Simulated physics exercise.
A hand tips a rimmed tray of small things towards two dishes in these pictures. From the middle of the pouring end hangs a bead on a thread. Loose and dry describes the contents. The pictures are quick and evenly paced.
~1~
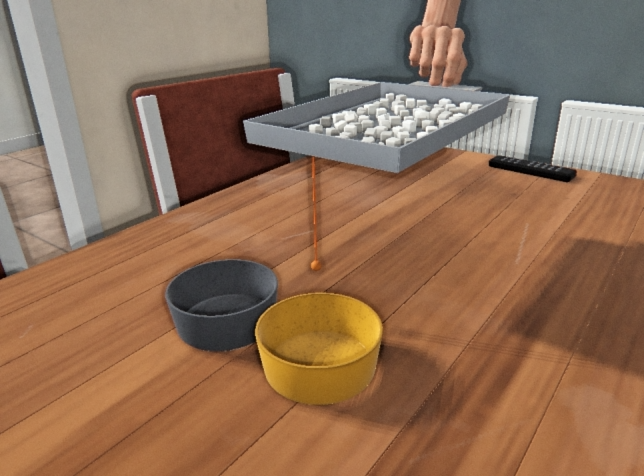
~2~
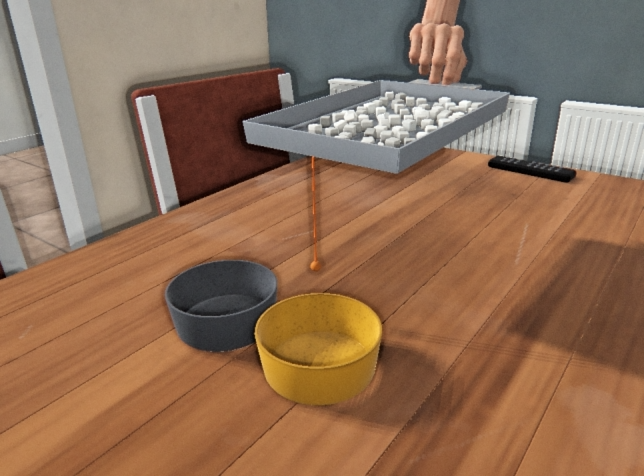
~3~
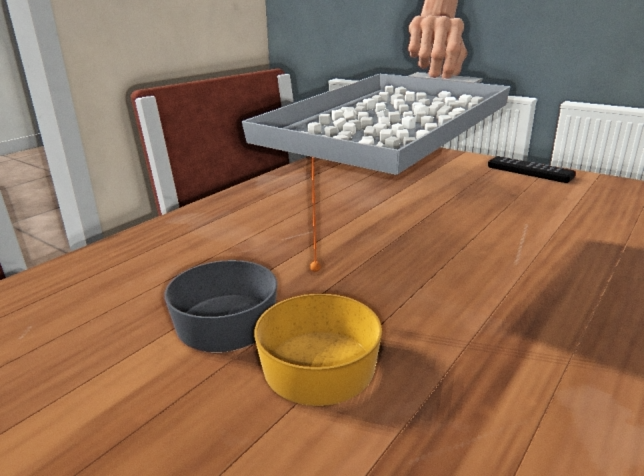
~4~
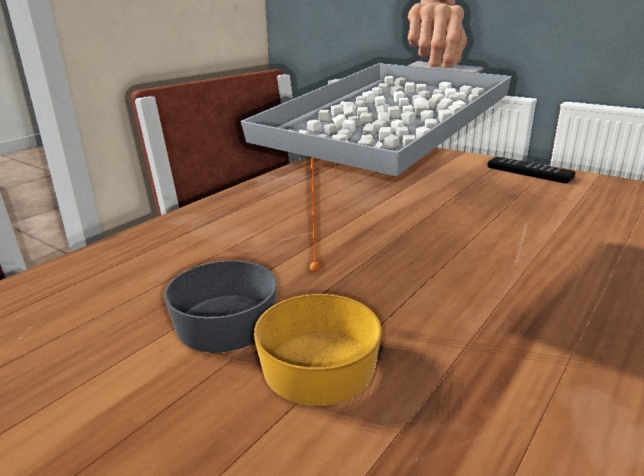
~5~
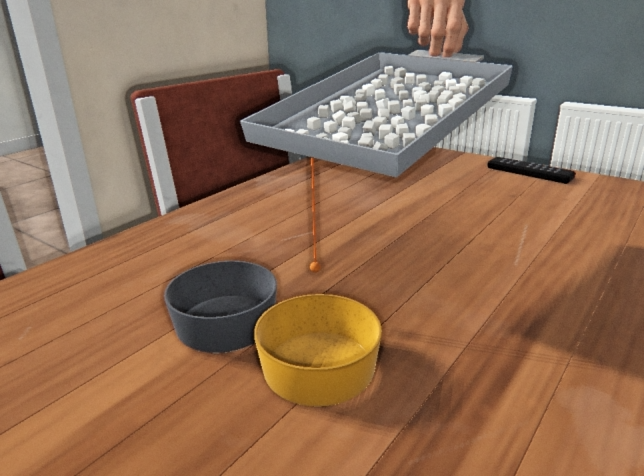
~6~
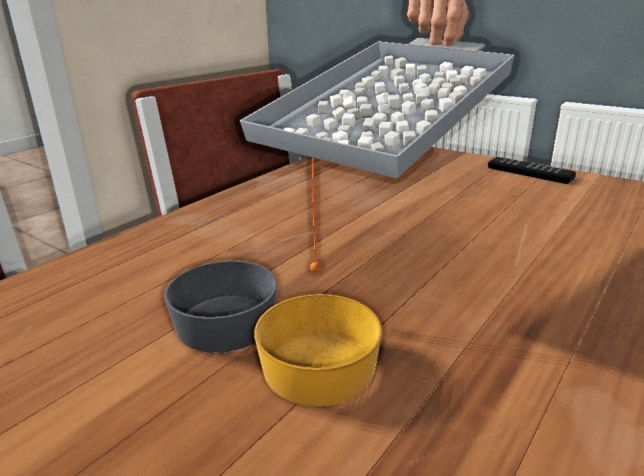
A hand slowly tilted a grey tray of white sugar cubes a little towards its front right corner, above a dark grey dish and a yellow one on a wooden table.
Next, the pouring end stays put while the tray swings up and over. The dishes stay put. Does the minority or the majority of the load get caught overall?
The bulk is caught.
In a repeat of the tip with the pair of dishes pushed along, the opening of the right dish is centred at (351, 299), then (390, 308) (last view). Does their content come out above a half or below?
Result, first place: Not as much as half; second place: Not as much as half.
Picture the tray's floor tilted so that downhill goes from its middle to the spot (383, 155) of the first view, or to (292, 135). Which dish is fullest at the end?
Well, at the first place the right-side one, and at the second the left-side one.
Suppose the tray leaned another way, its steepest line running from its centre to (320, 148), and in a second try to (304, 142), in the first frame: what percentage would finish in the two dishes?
About 80 % and 80 %.
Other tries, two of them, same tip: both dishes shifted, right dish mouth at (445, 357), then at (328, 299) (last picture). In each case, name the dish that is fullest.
Result, first place: The lefthand one; second place: The righthand one.
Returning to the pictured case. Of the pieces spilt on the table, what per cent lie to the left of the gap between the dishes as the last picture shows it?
It works out at some 20 percent.
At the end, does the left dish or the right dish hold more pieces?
Winner: The right side.
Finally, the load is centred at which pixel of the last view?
Near (311, 367), more or less.
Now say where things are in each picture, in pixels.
In the first frame, corners of the pouring end near (246, 121) and (399, 147), level; middle of the load near (395, 122), sugar cubes; left dish near (182, 327); right dish near (279, 377); bead on its thread near (316, 266).
In the second frame, corners of the pouring end near (246, 121) and (398, 148), level; middle of the load near (395, 121).
In the third frame, corners of the pouring end near (245, 121) and (398, 149), tipped barely, lowest at the right corner; middle of the load near (395, 118).
In the fourth frame, corners of the pouring end near (244, 121) and (397, 151), tipped a little, lowest at the right corner; middle of the load near (394, 113).
In the fifth frame, corners of the pouring end near (243, 121) and (396, 153), tipped a little, lowest at the right corner; middle of the load near (394, 108).
In the sixth frame, corners of the pouring end near (243, 120) and (396, 155), tipped a little, lowest at the right corner; middle of the load near (394, 102); left dish near (181, 328); right dish near (279, 379).
Shortly afterwards, tray tipped steeply; the whole lot on the tray.
Next, tray tipped right over; the whole lot on the tray.
Some moments later, tray tipped past a quarter turn; near two thirds in the right dish; a little in the left dish; near a quarter outside both.
In the end, tray tipped past a quarter turn; near two thirds in the right dish; a little in the left dish; near a quarter outside both.
